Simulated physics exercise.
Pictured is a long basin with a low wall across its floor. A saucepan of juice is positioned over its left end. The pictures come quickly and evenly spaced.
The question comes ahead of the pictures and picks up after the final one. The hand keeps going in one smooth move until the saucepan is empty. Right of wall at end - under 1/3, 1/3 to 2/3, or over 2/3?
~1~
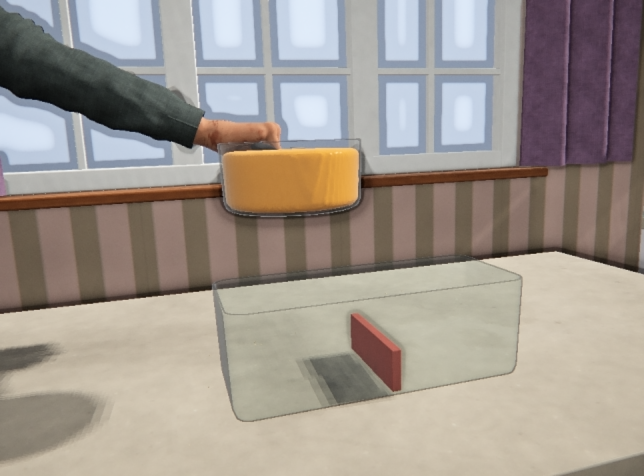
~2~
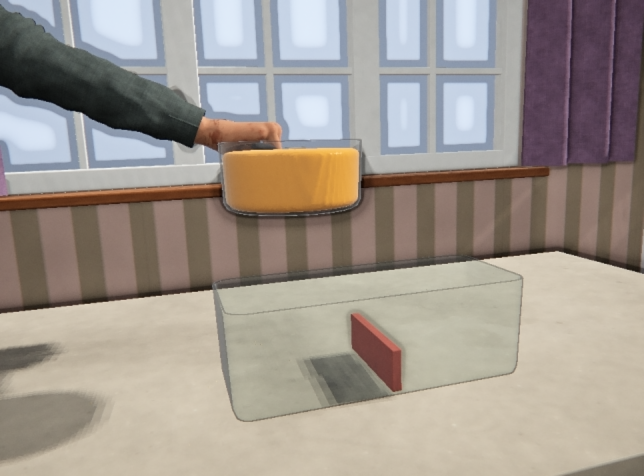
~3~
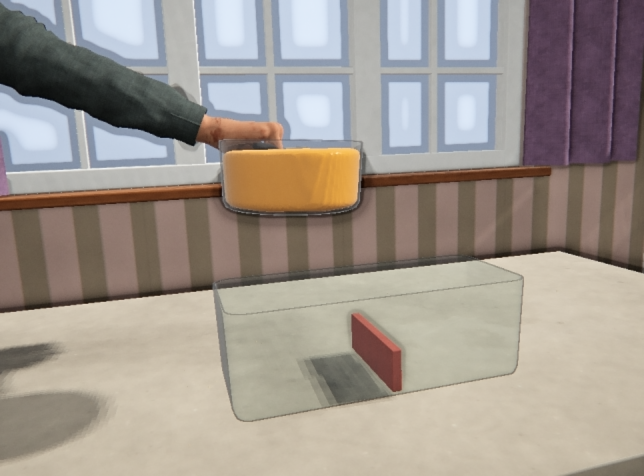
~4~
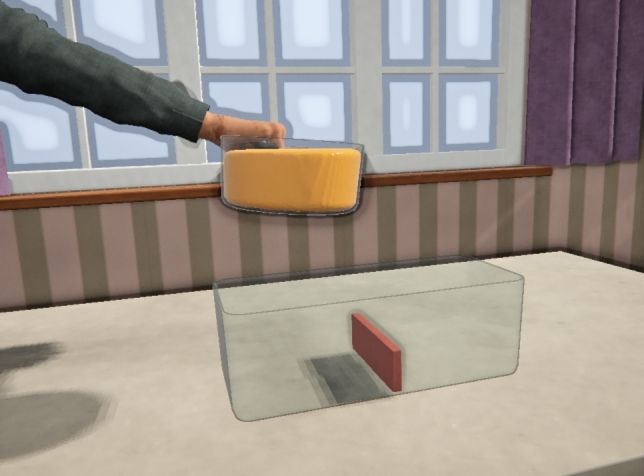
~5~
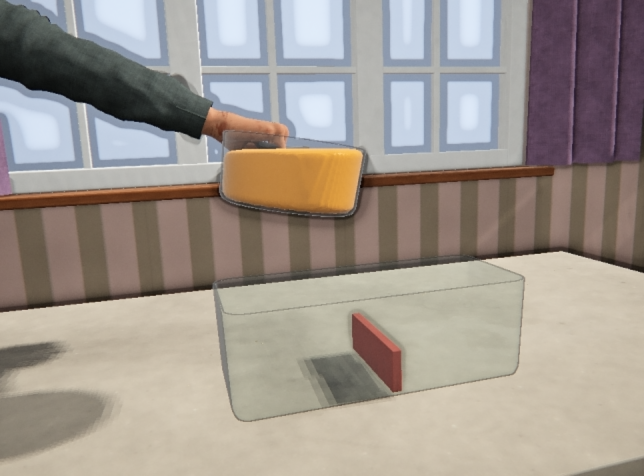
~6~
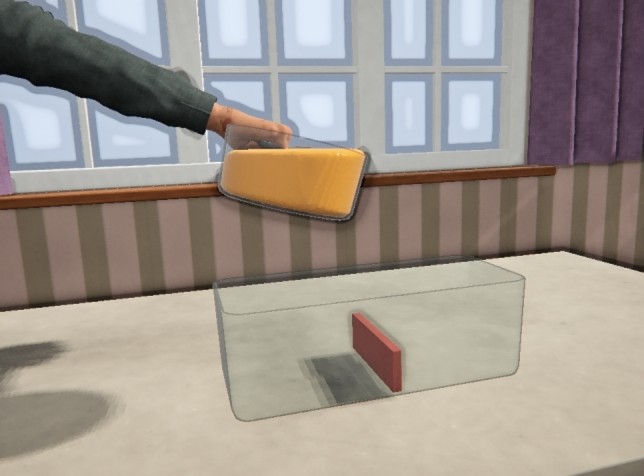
Exceeds two thirds.
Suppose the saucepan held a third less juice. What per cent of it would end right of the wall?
It should come out close to 75 per cent.
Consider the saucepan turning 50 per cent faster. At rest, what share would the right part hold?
About 75 %.
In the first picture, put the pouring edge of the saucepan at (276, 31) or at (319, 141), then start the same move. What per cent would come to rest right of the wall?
Close to 45 in a hundred, then close to 60 in a hundred.
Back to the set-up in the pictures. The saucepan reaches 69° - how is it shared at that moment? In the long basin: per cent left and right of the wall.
About 0 % left and about 25 % right.
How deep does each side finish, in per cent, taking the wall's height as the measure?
On the left it sits near 20, while on the right it sits near 80.
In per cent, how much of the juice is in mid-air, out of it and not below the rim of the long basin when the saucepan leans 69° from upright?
30 per cent.
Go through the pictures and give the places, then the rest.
In the first picture, tilt 0°; pouring edge (355, 141); surface from (222, 156) to (352, 150); the long basin's rim runs from (218, 299) to (491, 267); the wall's top is at (373, 331).
In the second picture, tilt 1°; pouring edge (356, 142); surface from (222, 155) to (352, 150).
In the third picture, tilt 3°; pouring edge (357, 144); surface from (222, 154) to (354, 150).
In the fourth picture, tilt 6°; pouring edge (359, 147); surface from (223, 153) to (355, 151).
In the fifth picture, tilt 10°; pouring edge (360, 152); surface from (225, 155) to (357, 152).
In the sixth picture, tilt 15°; pouring edge (362, 159); surface from (225, 154) to (358, 155); 1 per cent is over the edge.
A moment on, the tilt is 69° and 44 per cent is still to pour, 0 is left of the wall and 23 right of it.
Next, the tilt is 101° and 7 per cent is still to pour, 9 is left of the wall and 78 right of it.
Then the tilt is 106° and 0 per cent is still to pour, 18 is left of the wall and 81 right of it.
Later the tilt is 106° and 0 per cent is still to pour, 20 is left of the wall and 80 right of it.
In the end 20 per cent lies left of the wall, 79 right of it and 1 outside.
